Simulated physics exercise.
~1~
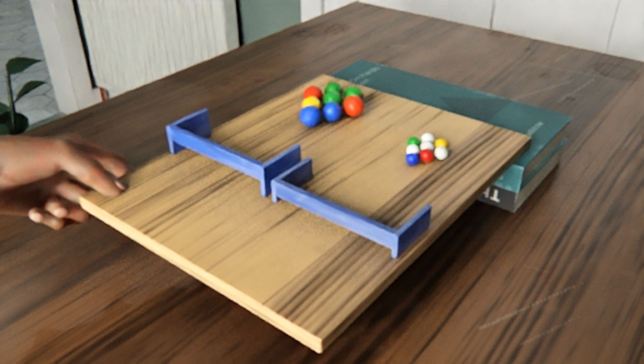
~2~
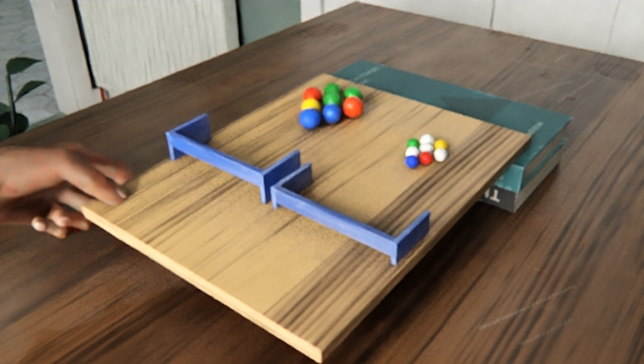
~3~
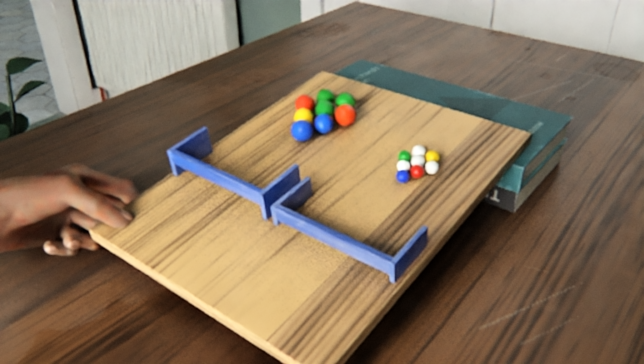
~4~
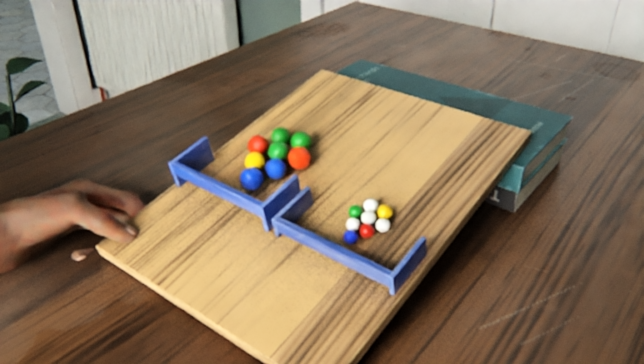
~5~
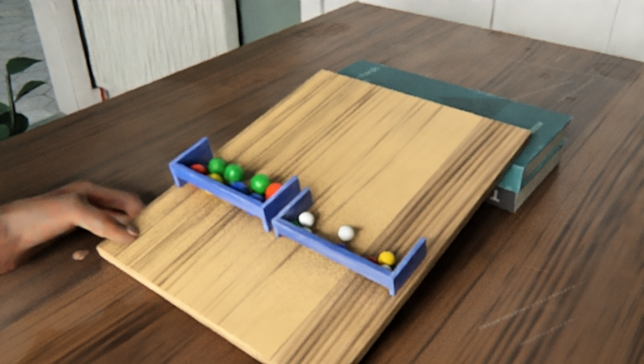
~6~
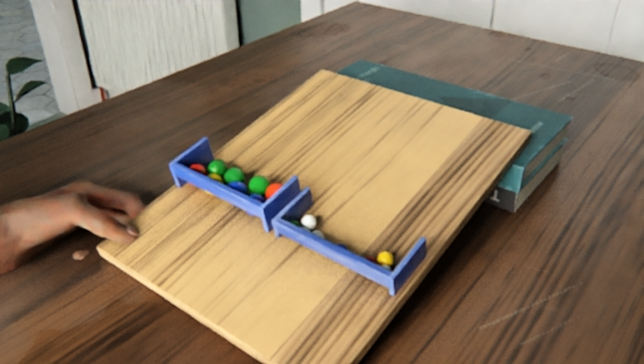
On a dark wooden table, a hand lowered one end of a board propped on books, and two clusters of colourful little balls rolled down the slope until both came to rest behind the raised blue strips.
